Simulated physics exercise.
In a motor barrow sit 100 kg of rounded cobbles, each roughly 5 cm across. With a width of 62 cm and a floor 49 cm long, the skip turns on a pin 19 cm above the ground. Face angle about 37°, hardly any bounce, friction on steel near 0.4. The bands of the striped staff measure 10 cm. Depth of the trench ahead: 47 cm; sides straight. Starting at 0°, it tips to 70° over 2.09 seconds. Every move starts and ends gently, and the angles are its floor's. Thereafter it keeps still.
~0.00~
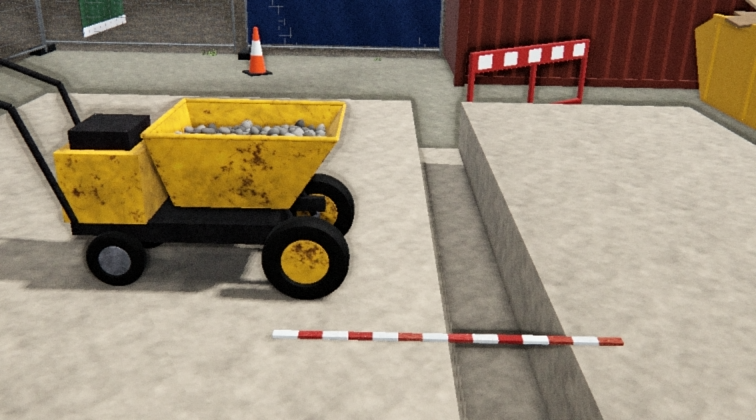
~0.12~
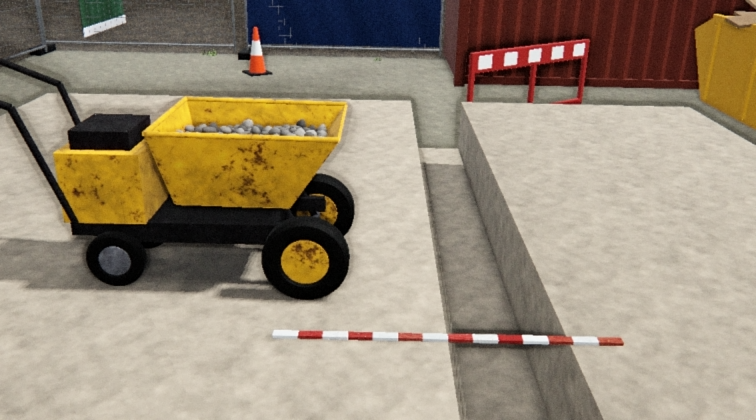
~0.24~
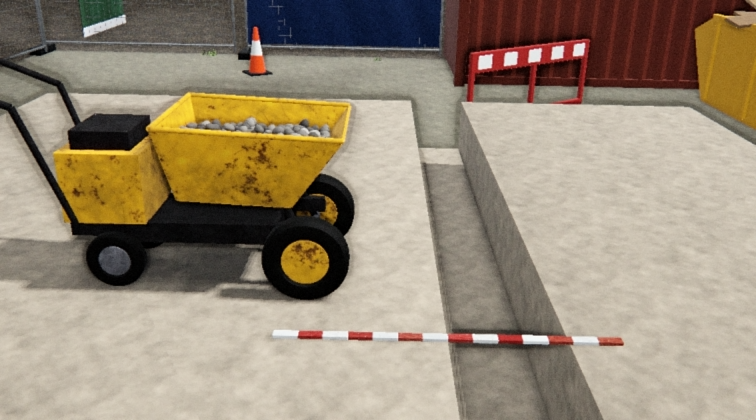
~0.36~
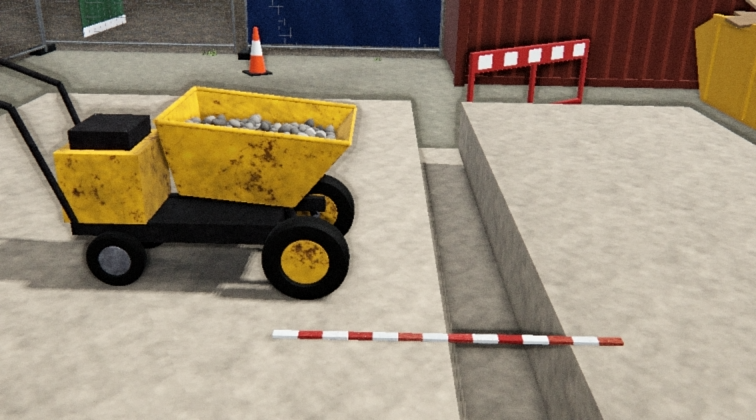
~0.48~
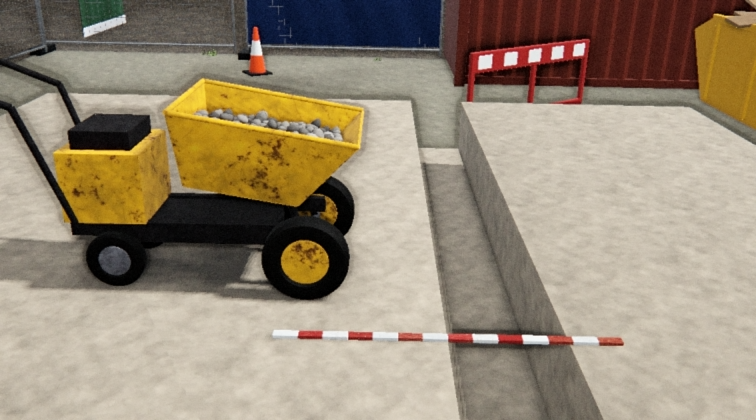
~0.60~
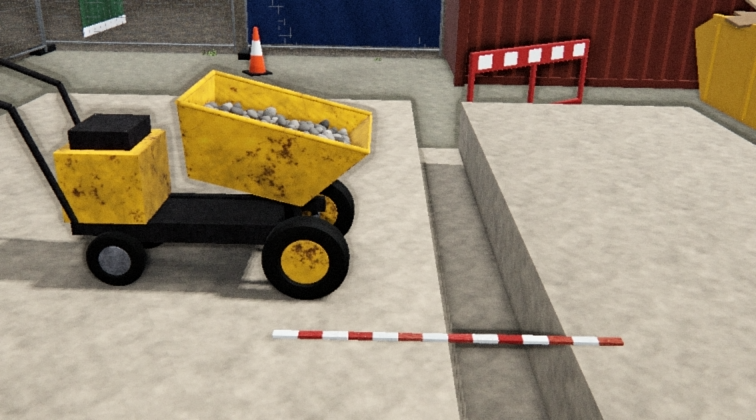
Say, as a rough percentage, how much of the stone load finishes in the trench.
Roughly 100 out of 100.
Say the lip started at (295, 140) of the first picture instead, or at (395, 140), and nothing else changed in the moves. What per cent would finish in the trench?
Near 65 per cent from the first place, 90 from the second.
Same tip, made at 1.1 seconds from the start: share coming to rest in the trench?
Roughly 100 per cent.
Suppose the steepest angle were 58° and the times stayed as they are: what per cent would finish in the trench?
Around 35 per cent would finish in the trench.
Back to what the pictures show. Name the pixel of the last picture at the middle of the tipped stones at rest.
Roughly at (479, 343).
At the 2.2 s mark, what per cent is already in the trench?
About 30%.
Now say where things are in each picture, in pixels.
The first picture shows lip at (337, 140), floor tilted 0°, highest stones at (258, 133).
The second picture shows lip at (338, 140), floor tilted 1°, highest stones at (245, 132); the stones move at 0.1 m/s on average.
The third picture shows lip at (343, 142), floor tilted 3°, highest stones at (249, 130); the stones move at 0.2 m/s on average.
In the fourth picture, the skip is at 6°, its lip at (350, 144); the top of the load is at (236, 125); the stones move at 0.2 m/s on average.
In the fifth picture, the skip is at 9°, its lip at (359, 148); the top of the load is at (231, 119); the stones move at 0.3 m/s on average.
The sixth picture shows lip at (369, 152), floor tilted 14°, highest stones at (234, 113); the stones move at 0.4 m/s on average.
After 1.6 s the floor is at 59°; 100 % in the skip; the foremost stones are at (422, 201).
After 2.2 s the floor is at 70°; 68 % in the skip, 32 % in the trench; the foremost stones are at (516, 327).
After 2.5 s the floor is at 70°; 40 % in the skip, 60 % in the trench; the foremost stones are at (527, 353).
After 4.5 s the floor is at 70°; 0 % in the skip, 100 % in the trench; the foremost stones are at (529, 362).
